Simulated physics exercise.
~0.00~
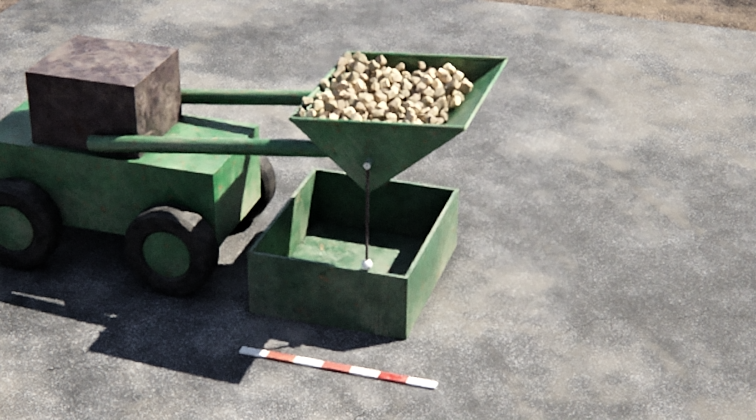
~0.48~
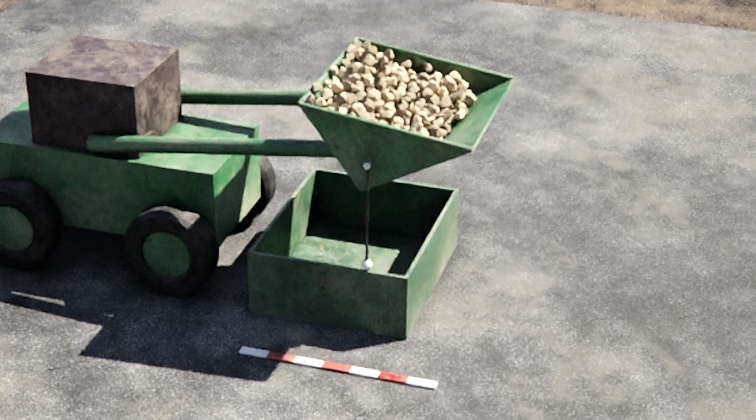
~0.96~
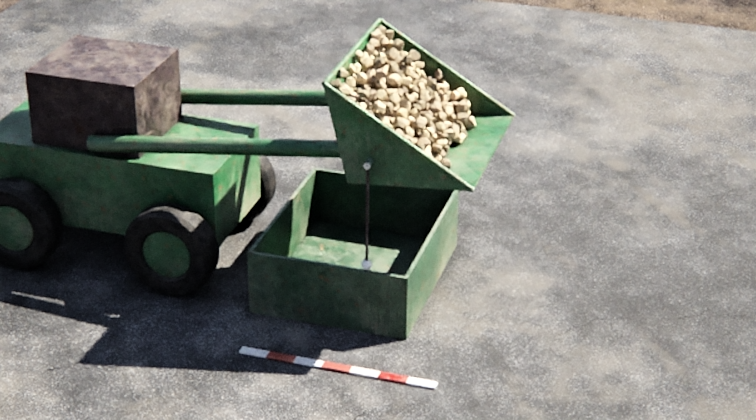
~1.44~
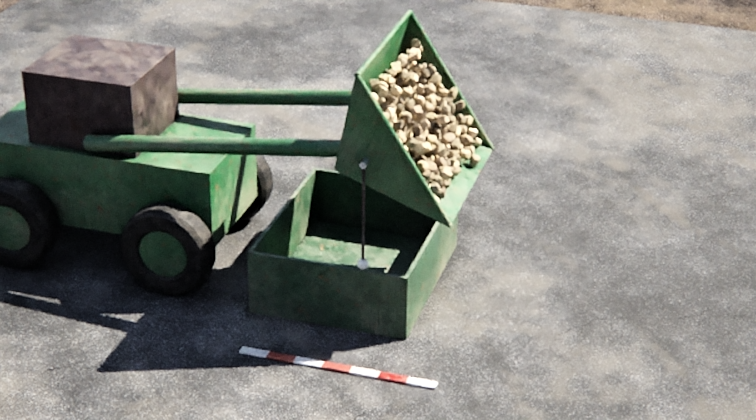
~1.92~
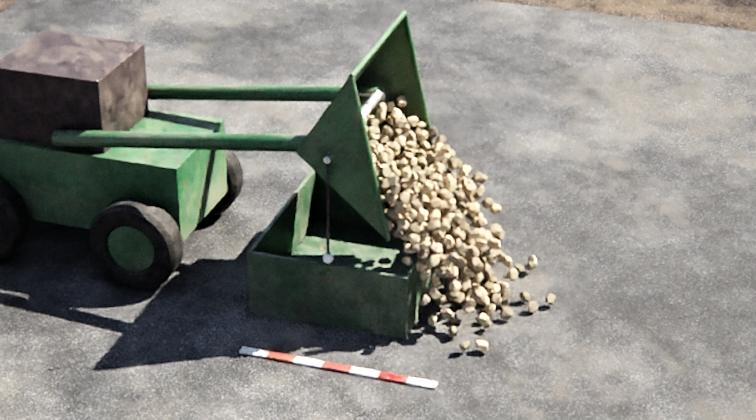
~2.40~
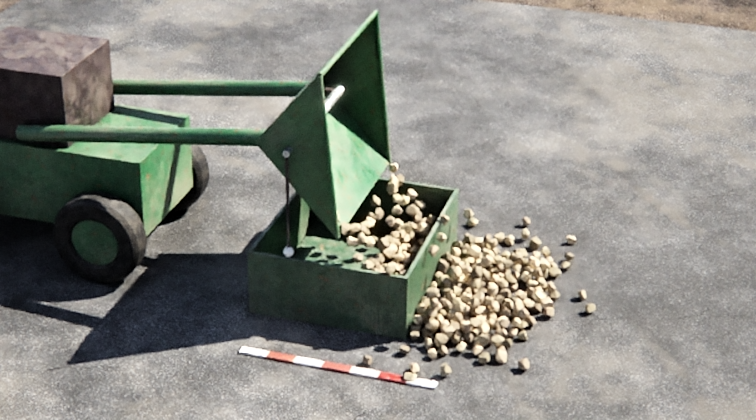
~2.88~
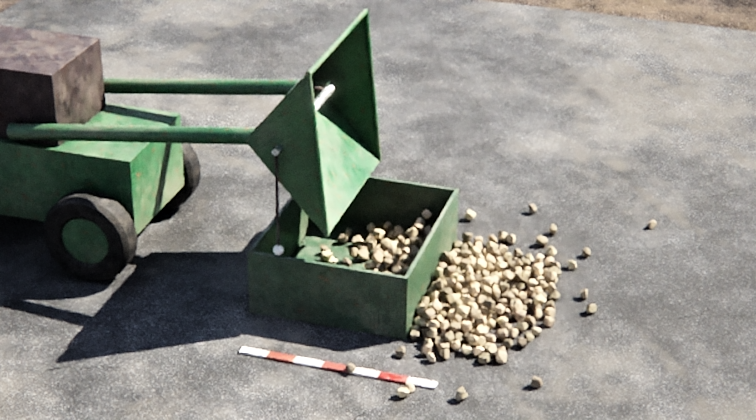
A green loader with a dark brown box on top stands at the left on grey paved ground, seen from the side and slightly above, holding a green bucket full of pale stones over an open green bin. A red and white striped staff lies in front, and a rod with a white ball hangs from the bucket. The bucket tips steadily to the right, and the stones slide towards its lower edge. As they pour out, the loader backs away to the left. The bucket ends empty and steeply tilted, with some stones in the bin and more heaped and scattered beside it.
